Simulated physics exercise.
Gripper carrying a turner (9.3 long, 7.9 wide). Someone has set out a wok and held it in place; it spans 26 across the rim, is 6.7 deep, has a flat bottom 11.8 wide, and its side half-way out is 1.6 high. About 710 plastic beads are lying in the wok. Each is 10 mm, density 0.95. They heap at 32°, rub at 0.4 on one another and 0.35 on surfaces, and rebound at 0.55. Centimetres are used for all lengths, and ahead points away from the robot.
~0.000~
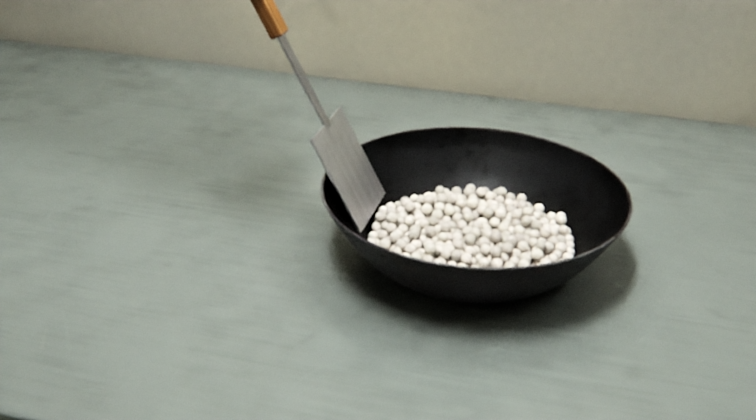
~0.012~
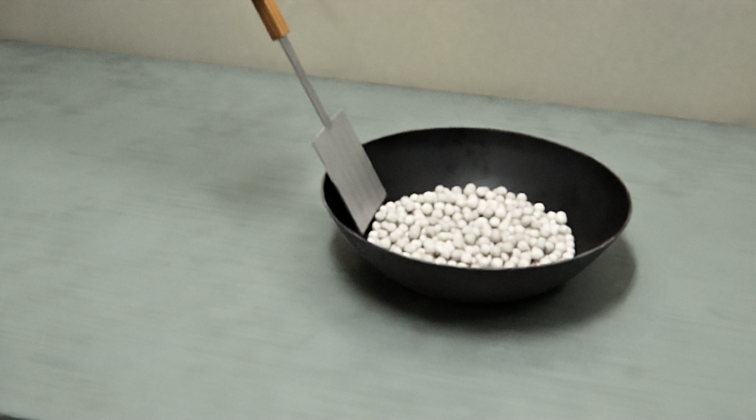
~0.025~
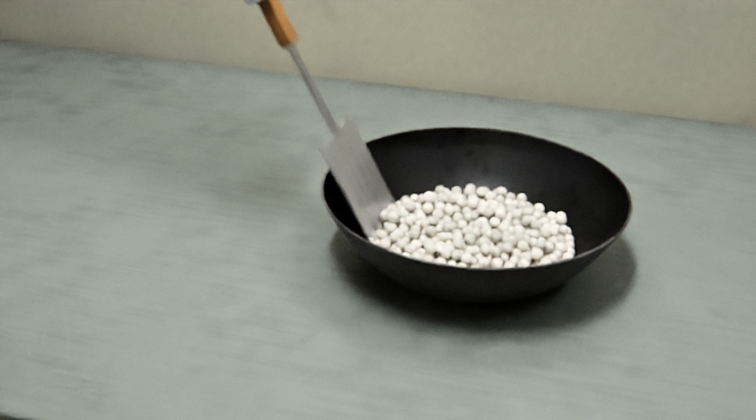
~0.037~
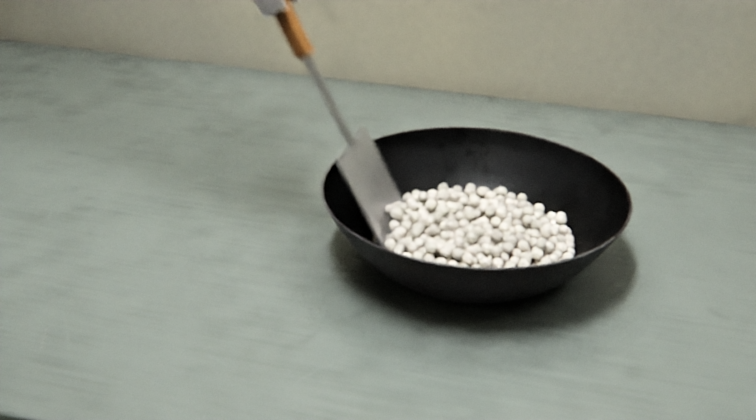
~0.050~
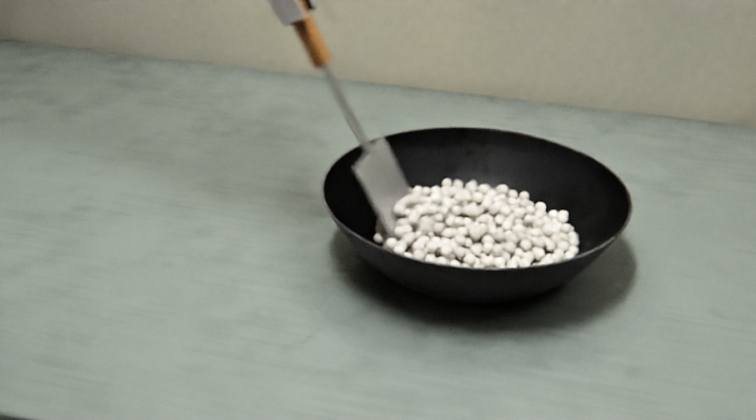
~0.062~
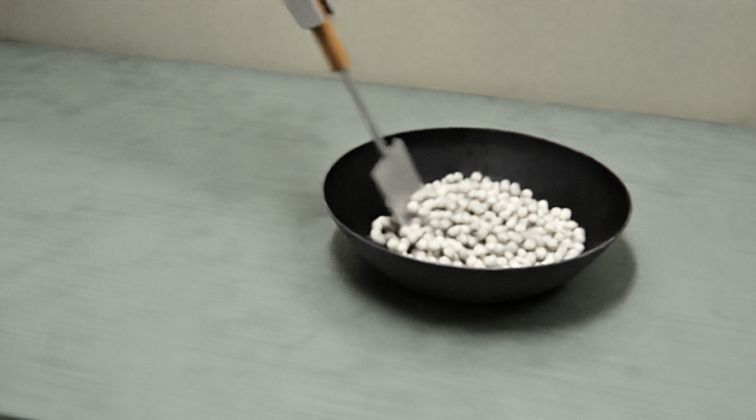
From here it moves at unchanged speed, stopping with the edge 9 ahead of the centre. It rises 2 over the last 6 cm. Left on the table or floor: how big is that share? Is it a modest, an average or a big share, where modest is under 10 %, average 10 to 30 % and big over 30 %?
Big.
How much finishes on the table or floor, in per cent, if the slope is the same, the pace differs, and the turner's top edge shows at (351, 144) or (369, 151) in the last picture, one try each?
Near 20 per cent in the first try and near 35 per cent in the second.
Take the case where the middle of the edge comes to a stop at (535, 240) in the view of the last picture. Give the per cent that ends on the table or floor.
Estimate: Approx. 10 %.
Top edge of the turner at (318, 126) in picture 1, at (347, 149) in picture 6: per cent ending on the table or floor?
Close to 25 in a hundred.
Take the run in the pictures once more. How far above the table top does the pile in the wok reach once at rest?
Near 5.0 centimetres high.
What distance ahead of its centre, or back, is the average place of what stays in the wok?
The balance point lies close to 2.5 cm ahead.
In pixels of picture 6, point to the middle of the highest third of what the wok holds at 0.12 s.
Around (521, 217).
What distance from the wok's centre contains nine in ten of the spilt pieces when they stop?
Some 85 cm from the centre.
After 0.09 s, sloping 62°, highest piece 7 above the table; 714 in the wok.
After 0.12 s, sloping 62°, highest piece 11 above the table; 714 in the wok.
After 0.34 s, sloping 62°, highest piece 22 above the table; 444 in the wok, 28 on the table or floor, 242 on the blade or in flight.
After 1.39 s, sloping 62°, highest piece 5 above the table; 444 in the wok, 270 on the table or floor.
At rest, 444 in the wok, 270 on the table or floor. That is 38 % on the table or floor.
